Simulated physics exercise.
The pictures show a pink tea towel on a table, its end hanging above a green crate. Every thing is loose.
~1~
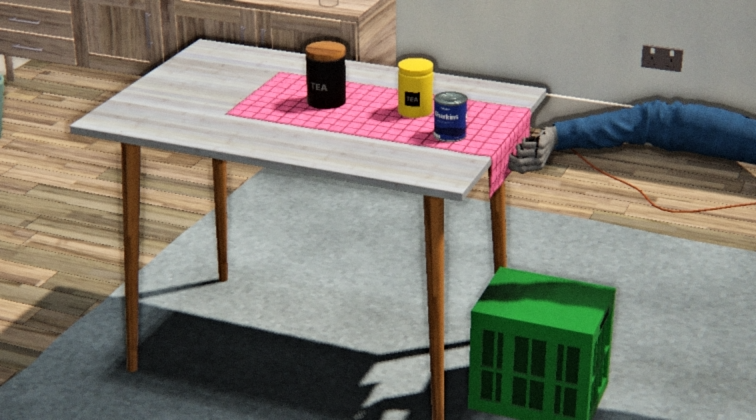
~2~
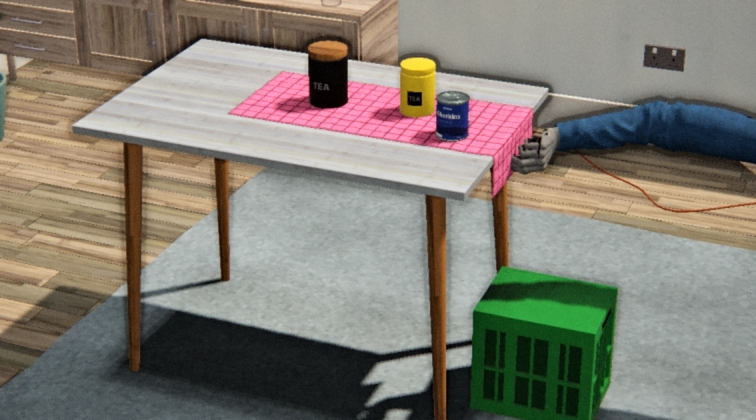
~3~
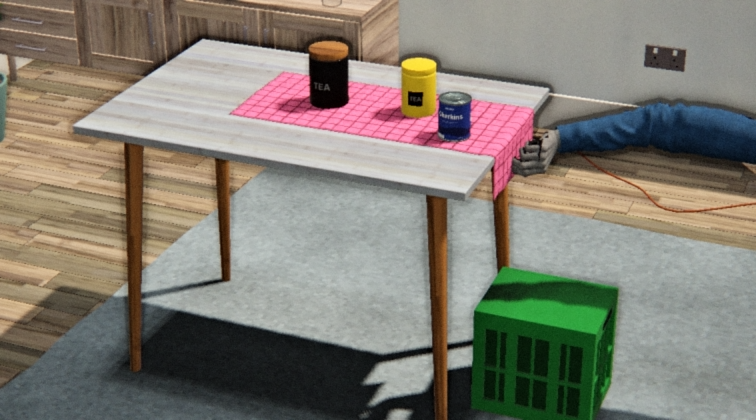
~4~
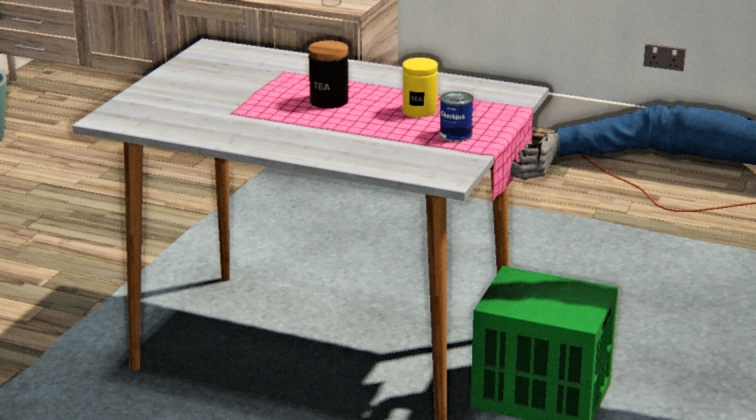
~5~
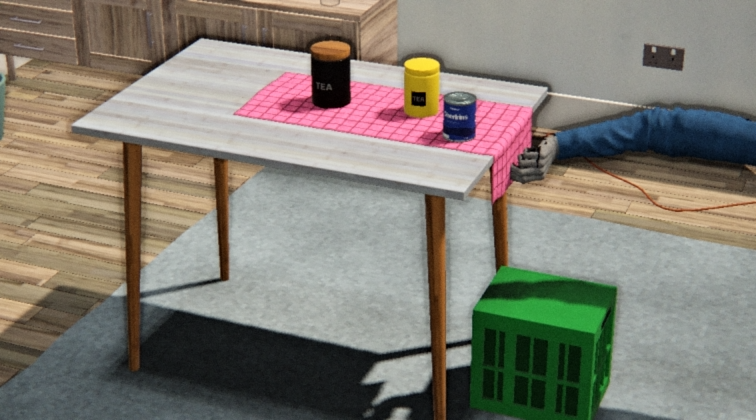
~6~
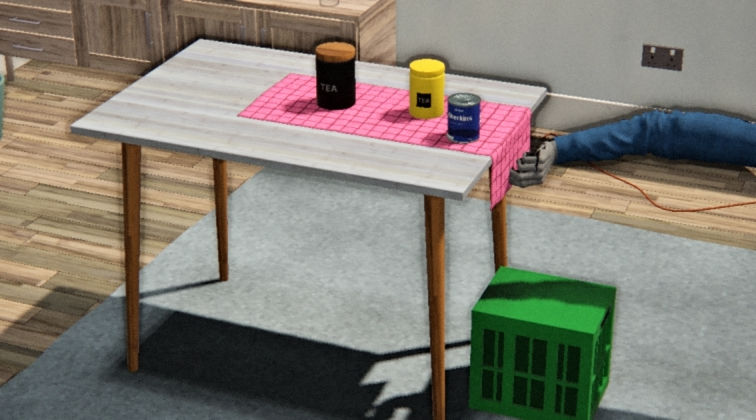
In a room, a pink checked cloth slides slightly rightward on a table, carrying a black canister, yellow jar and blue tin.
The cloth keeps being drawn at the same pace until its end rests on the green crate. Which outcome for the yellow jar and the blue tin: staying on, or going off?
Yellow jar, going off; blue tin, going off.
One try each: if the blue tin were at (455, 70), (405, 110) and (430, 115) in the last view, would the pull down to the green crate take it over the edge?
First try: It stays put; second try: It leaves the top; third try: It leaves the top.
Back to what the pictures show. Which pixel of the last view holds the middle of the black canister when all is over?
About (450, 93).
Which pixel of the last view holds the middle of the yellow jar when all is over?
Roughly at (569, 259).
Then, 0.36 s after the last picture, hem going down; jar carried along near (451, 93); tin carried along near (490, 122).
Then, 0.90 s after the last picture, hem going down; jar carried along near (489, 98); tin down below near (550, 280).
Then, 1.48 s after the last picture, hem going down; jar tipping at the edge near (550, 123); tin down below near (550, 280).
At rest, hem on the crate; jar down below near (569, 259); tin down below near (550, 280). The yellow jar is carried off the end and the blue tin falls off.
